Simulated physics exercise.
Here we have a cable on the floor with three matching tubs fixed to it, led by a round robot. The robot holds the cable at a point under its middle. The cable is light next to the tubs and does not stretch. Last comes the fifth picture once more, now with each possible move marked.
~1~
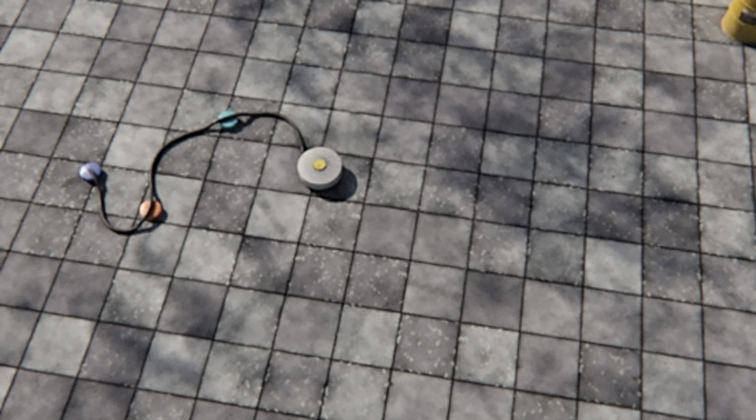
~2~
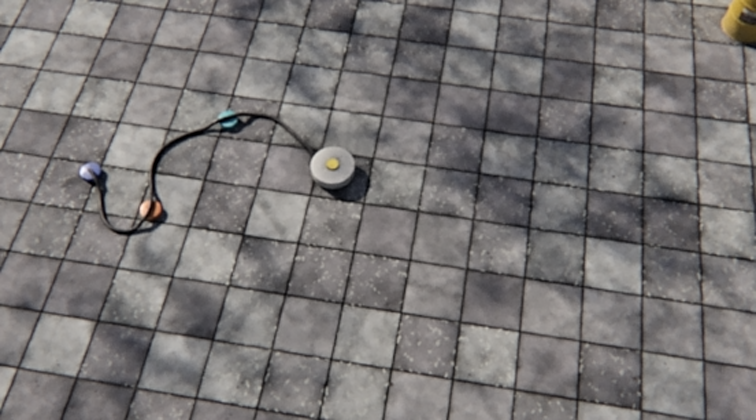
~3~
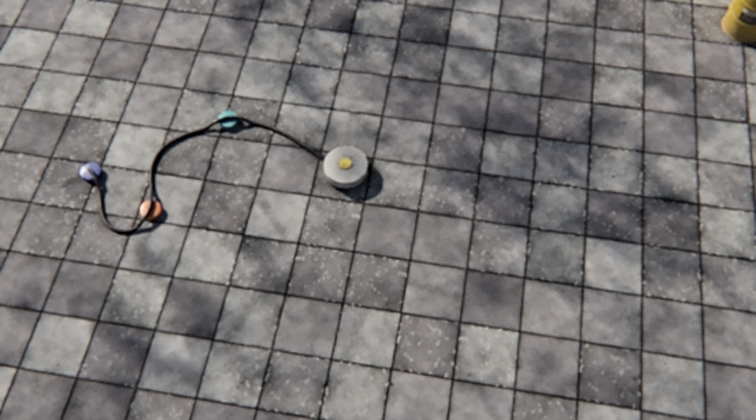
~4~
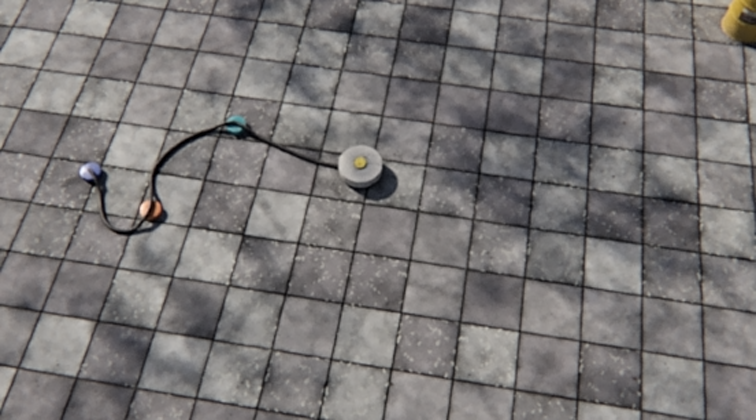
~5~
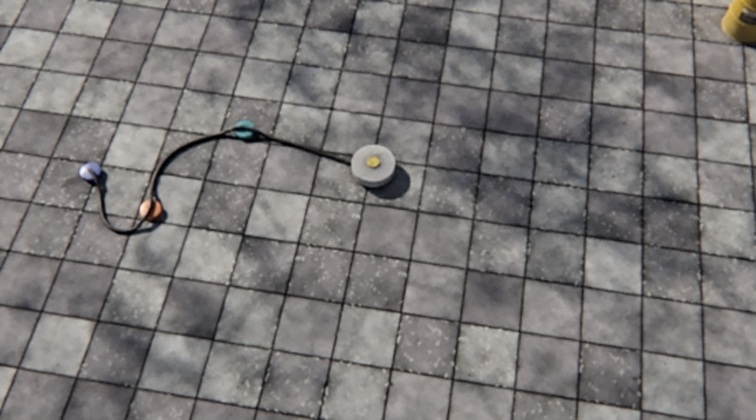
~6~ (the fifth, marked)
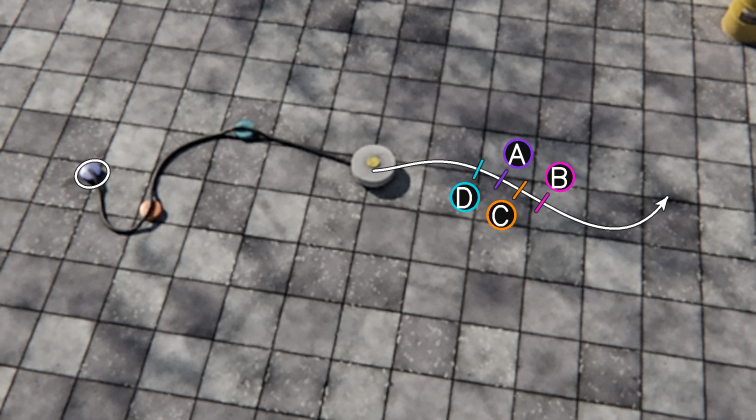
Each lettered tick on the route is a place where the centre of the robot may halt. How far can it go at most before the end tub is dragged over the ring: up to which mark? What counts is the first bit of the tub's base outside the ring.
At A, and not beyond.
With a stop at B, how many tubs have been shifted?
By then, three.
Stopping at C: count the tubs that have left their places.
Three.
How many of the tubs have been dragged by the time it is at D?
Two.
On the marked copy, A at (501, 180); B at (542, 203); C at (520, 190); D at (478, 169); the ring at (92, 174); the route from (373, 171) via (529, 195) to (667, 197).
Following A. Soon after the start, robot (419, 159); blue tub (91, 172); orange tub (151, 210); turquoise tub (281, 143).
Later, robot (465, 161); blue tub (91, 172); orange tub (176, 201); turquoise tub (324, 166).
In the end, robot (502, 175); blue tub (94, 173); orange tub (208, 192); turquoise tub (359, 174); the ringed tub at the far end is still in its ring.
As for the rest, B drags the last tub to (129, 176); C drags the last tub to (109, 174); D is safe but short.
